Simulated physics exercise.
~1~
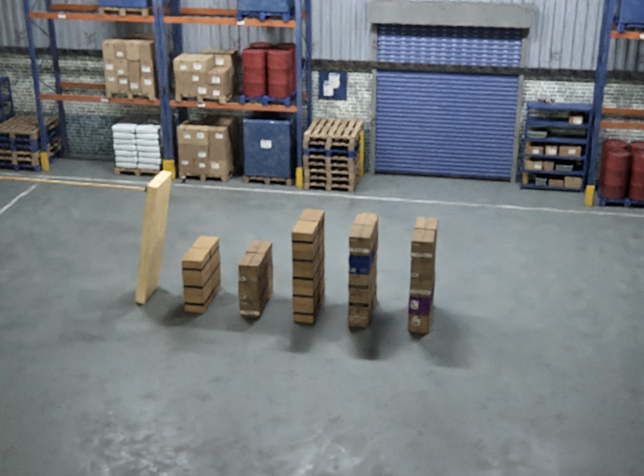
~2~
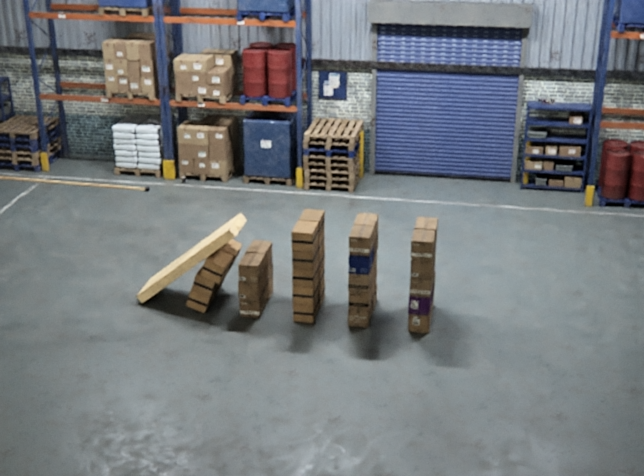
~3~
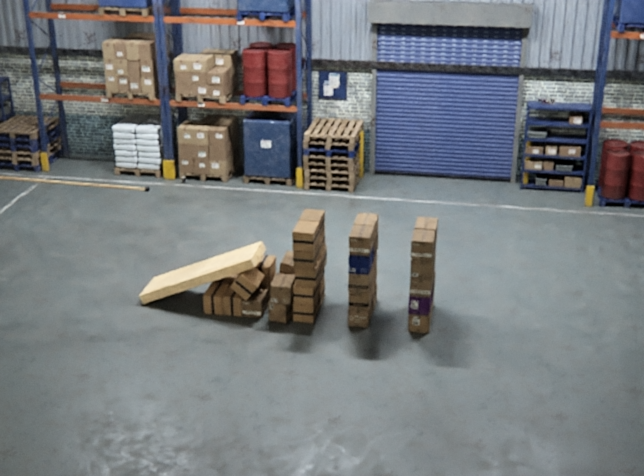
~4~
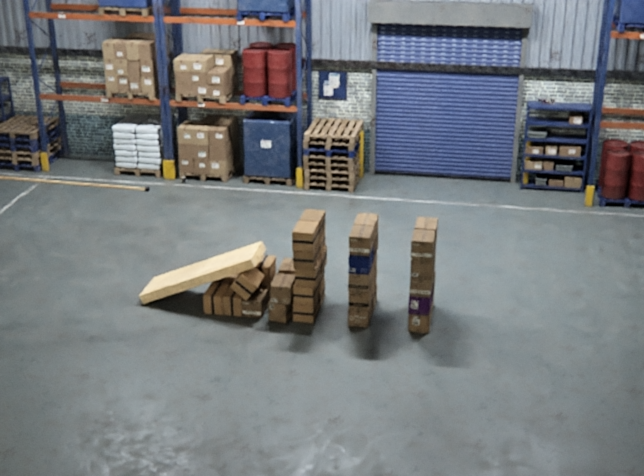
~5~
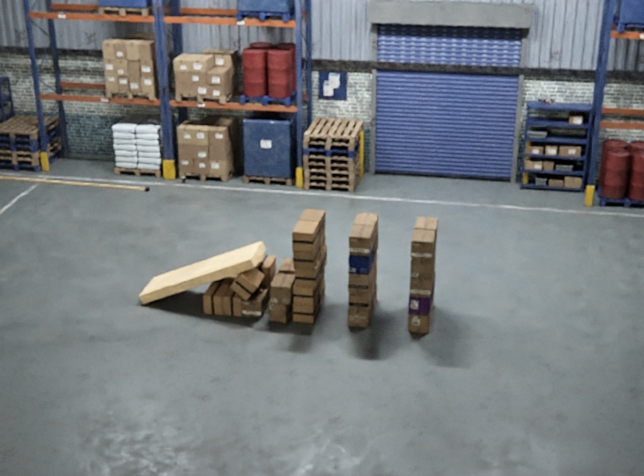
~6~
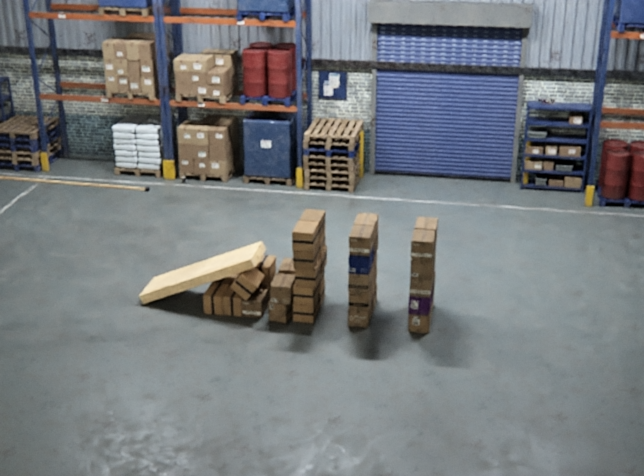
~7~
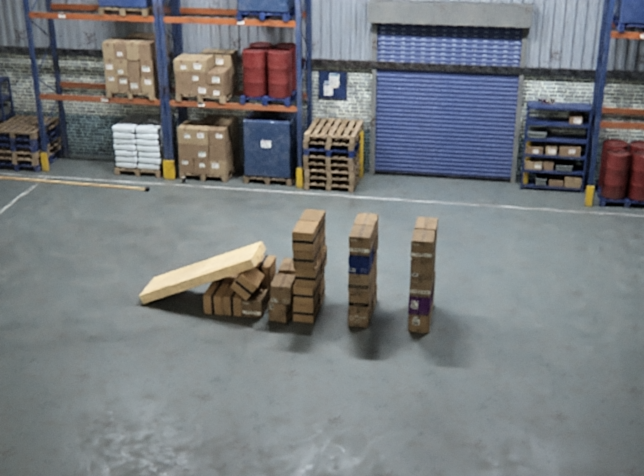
A pale board tips right and topples two short carton stacks, leaving three tall ones standing.
